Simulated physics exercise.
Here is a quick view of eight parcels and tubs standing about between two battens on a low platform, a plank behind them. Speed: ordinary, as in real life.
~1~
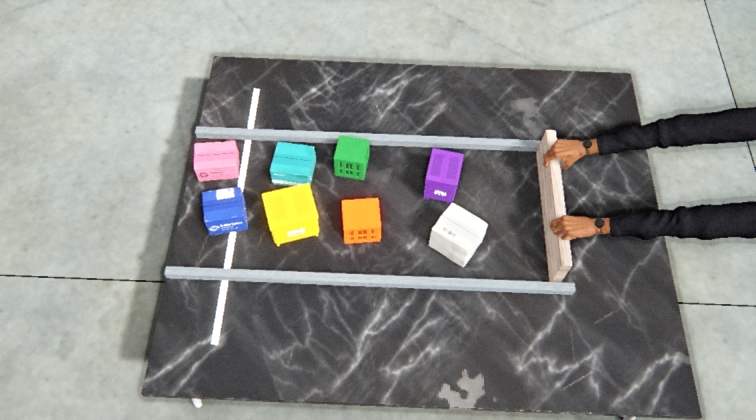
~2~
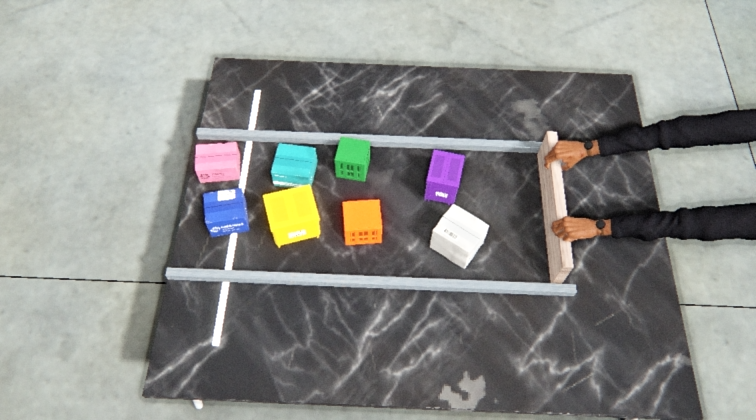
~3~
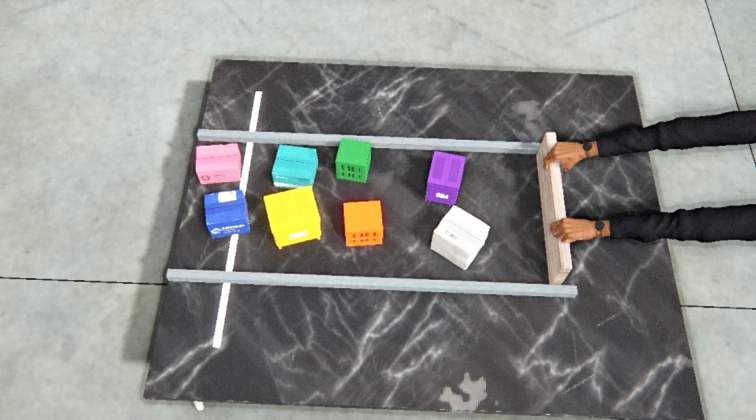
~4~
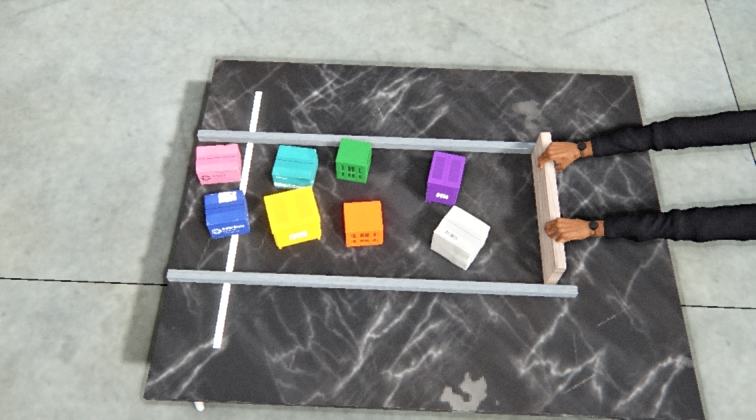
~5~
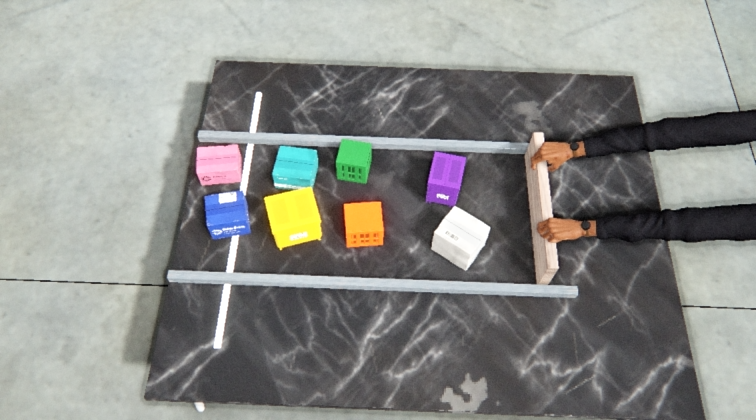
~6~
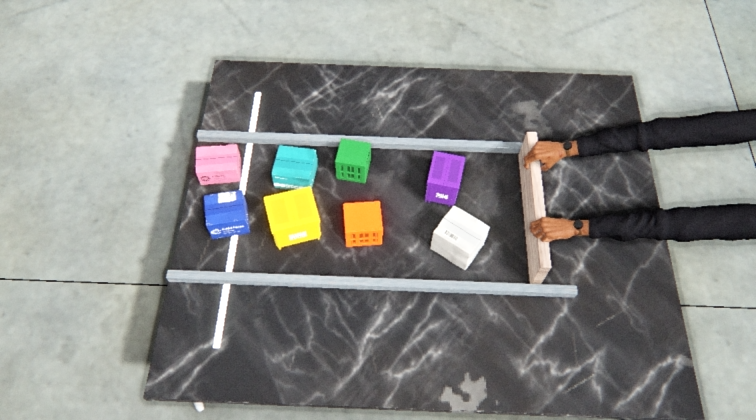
The clip opens on eight colourful boxes standing between two grey rails on a dark marbled platform, with a white strip crossing at the left. Two hands hold a pale plank at the right, at first nearly still, then push it slightly left while the boxes stay in place, untouched.
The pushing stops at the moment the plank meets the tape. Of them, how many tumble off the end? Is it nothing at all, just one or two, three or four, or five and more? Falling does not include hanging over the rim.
Only three or four are pushed off.
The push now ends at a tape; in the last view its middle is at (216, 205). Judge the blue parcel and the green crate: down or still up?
Here's the result: The blue parcel ends up below, while as for the green crate, it keeps its place.
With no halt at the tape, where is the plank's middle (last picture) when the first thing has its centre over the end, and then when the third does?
The first puts it near (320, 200), the next near (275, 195).
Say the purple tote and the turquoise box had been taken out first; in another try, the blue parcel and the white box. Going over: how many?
Count of fallen: 2 / 2.
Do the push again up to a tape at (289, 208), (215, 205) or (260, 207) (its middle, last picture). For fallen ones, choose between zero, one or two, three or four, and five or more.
Well, it comes out as just one or two, five or more and either three or four, in that order.
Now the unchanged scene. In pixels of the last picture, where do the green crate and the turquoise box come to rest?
The first ends close to (232, 146), the second close to (197, 157).
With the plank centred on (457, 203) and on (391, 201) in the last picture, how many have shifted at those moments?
So 2, and at the other place 5.
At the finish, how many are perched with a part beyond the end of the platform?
I get 2.
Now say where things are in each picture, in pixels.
The first picture shows pink box (217, 161); blue parcel (226, 211); turquoise box (294, 166); plank (553, 205); tape (238, 202).
The second picture shows blue parcel (227, 212); yellow tote (293, 216).
The third picture shows turquoise box (296, 168); white box (460, 238).
The fourth picture shows pink box (219, 164); plank (547, 207).
The fifth picture shows blue parcel (228, 215); orange crate (364, 225).
The sixth picture shows pink box (219, 164); blue parcel (227, 215); turquoise box (295, 169); plank (533, 206); tape (240, 206).
A little later, none off yet; pink box at rest near (219, 164); blue parcel at rest near (227, 215); turquoise box at rest near (295, 169).
Next, none off yet; pink box at rest near (219, 164); blue parcel shifted about its own width near (197, 206); turquoise box shifted about its own width near (271, 166).
When it is over, the number that fall off is three or four; down, yellow tote, blue parcel and pink box.
